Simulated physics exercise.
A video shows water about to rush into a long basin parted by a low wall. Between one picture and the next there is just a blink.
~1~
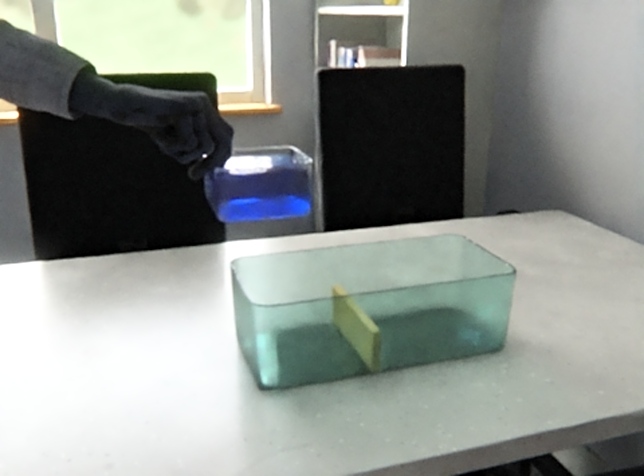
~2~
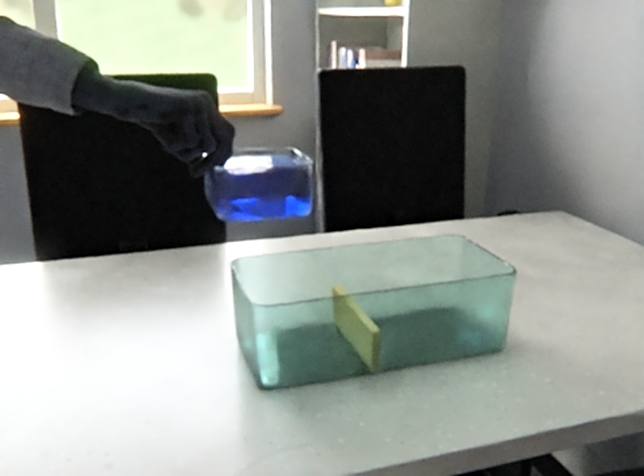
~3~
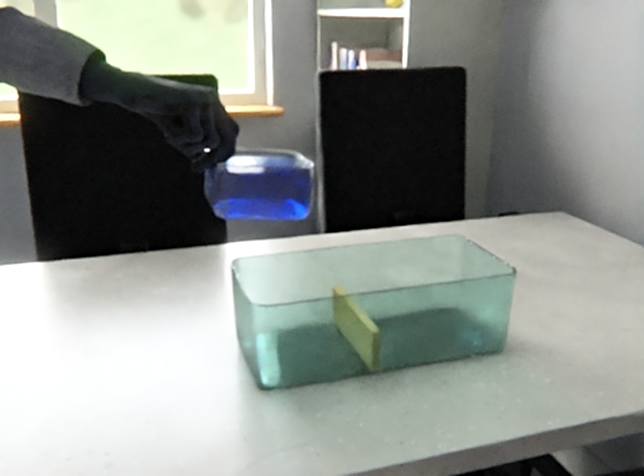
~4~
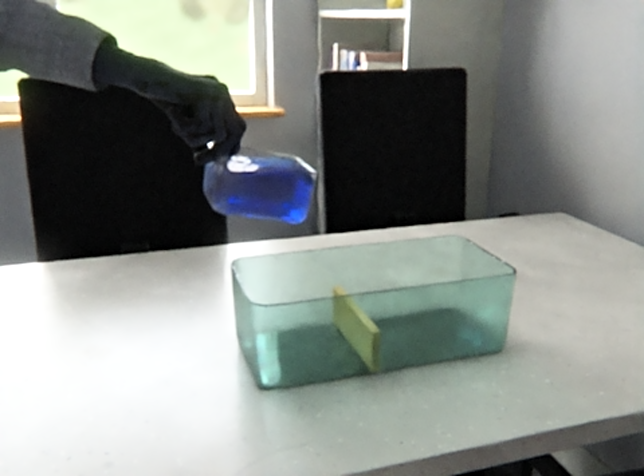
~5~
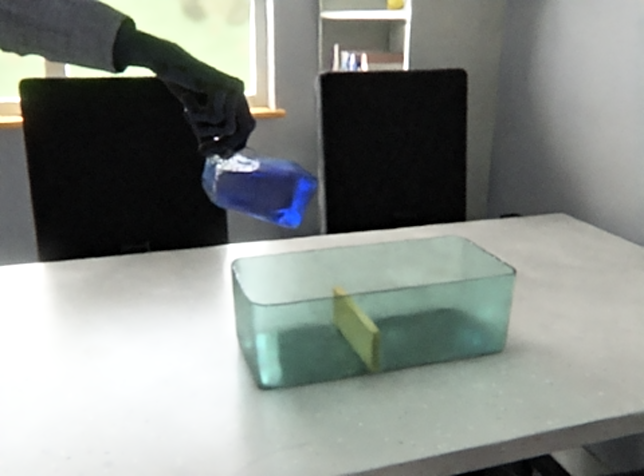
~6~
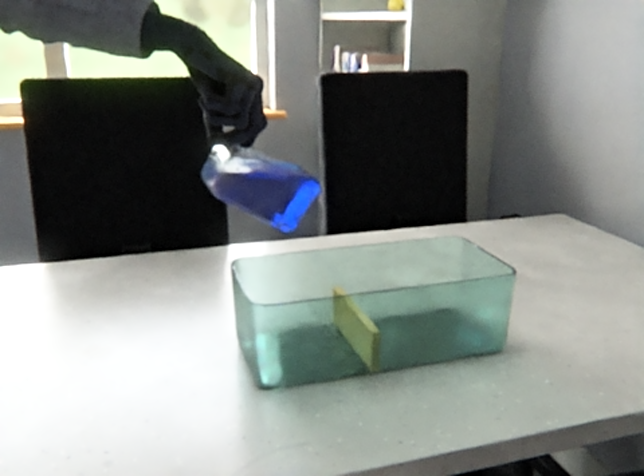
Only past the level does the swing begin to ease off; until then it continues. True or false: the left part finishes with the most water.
True.
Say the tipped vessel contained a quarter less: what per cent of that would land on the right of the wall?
About 5 %.
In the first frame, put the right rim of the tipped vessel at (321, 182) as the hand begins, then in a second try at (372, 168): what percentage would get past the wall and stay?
50 %, 95 %.
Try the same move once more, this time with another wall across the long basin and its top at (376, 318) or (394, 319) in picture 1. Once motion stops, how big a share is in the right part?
I'd expect near 10 percent the first time and near 15 percent the next.
A moment on, the tilt is 92° and 23 per cent is still to pour, 23 is left of the wall and 10 right of it.
Next, the tilt is 97° and 6 per cent is still to pour, 66 is left of the wall and 23 right of it.
Then the tilt is 97° and 2 per cent is still to pour, 71 is left of the wall and 23 right of it.
Later the tilt is 97° and 0 per cent is still to pour, 74 is left of the wall and 24 right of it.
In the end 75 per cent lies left of the wall, 24 right of it and 1 outside.
